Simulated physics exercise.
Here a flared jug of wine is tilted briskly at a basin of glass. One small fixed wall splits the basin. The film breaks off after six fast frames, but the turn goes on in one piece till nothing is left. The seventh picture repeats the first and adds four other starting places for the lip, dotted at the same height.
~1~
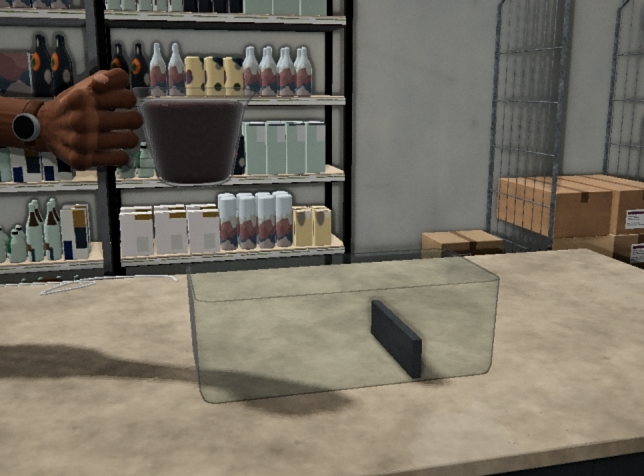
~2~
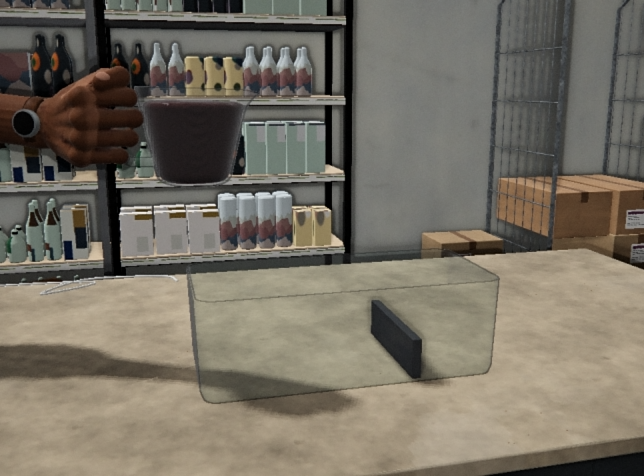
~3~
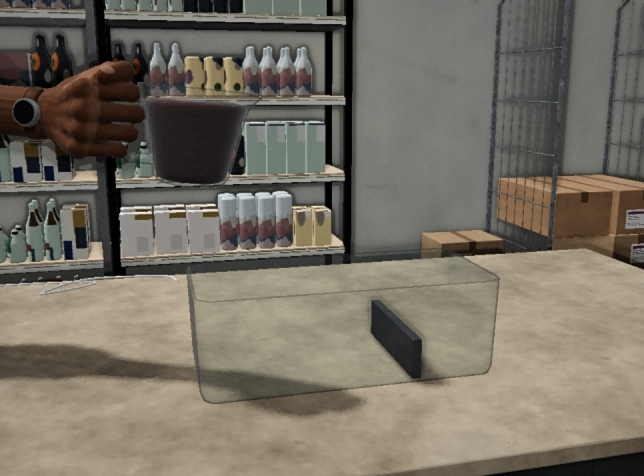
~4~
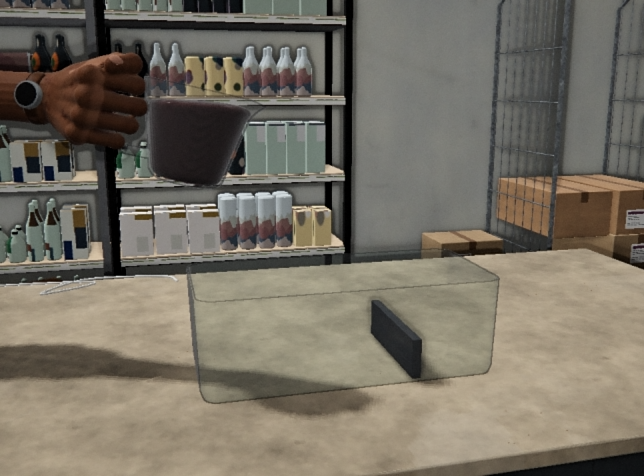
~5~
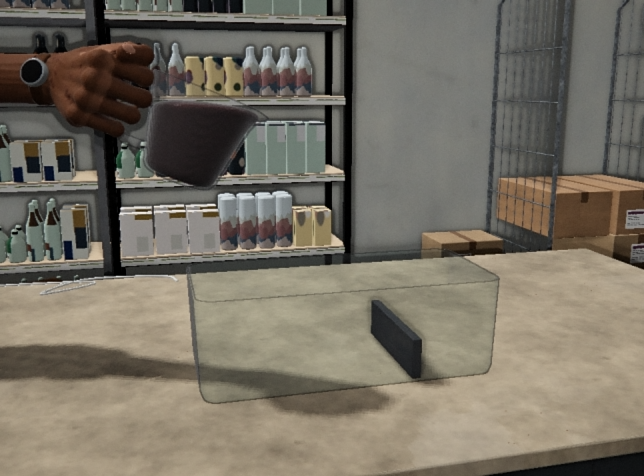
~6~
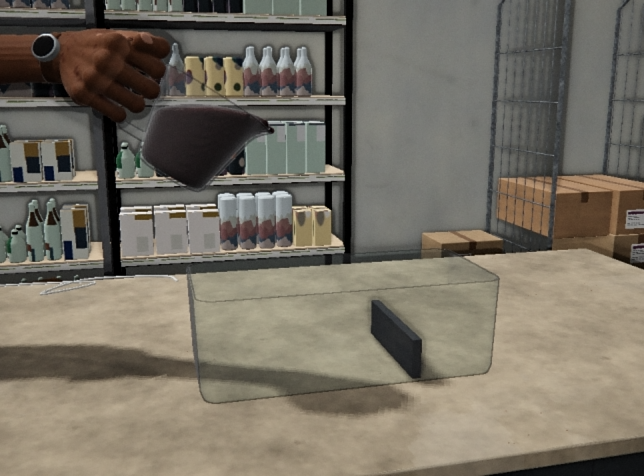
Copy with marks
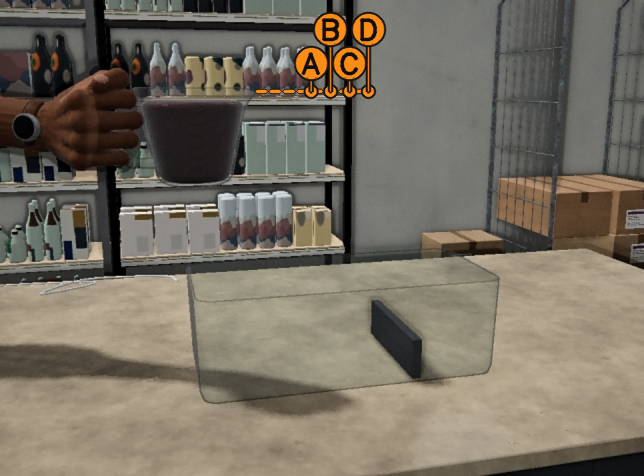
A hand wearing a watch holds a flared jug of dark wine upright, above and to the left of a clear glass basin with a small dark wall inside. The hand then tilts the jug steadily to the right, and the wine slants toward the lip until a little just crosses it.
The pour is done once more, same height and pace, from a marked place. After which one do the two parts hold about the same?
Go for C.
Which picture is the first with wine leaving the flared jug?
In picture 6.
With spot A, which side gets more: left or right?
More ends on the left.
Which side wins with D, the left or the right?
More ends on the right.
On the marked copy, A at (311, 91); B at (330, 91); C at (349, 91); D at (368, 91).
With A, about 89 % ends left of the wall and 5 % right of it; 6 % is lost outside.
With B, about 80 % ends left of the wall and 16 % right of it; 4 % is lost outside.
With C, about 53 % ends left of the wall and 43 % right of it; 4 % is lost outside.
With D, about 22 % ends left of the wall and 72 % right of it; 6 % is lost outside.
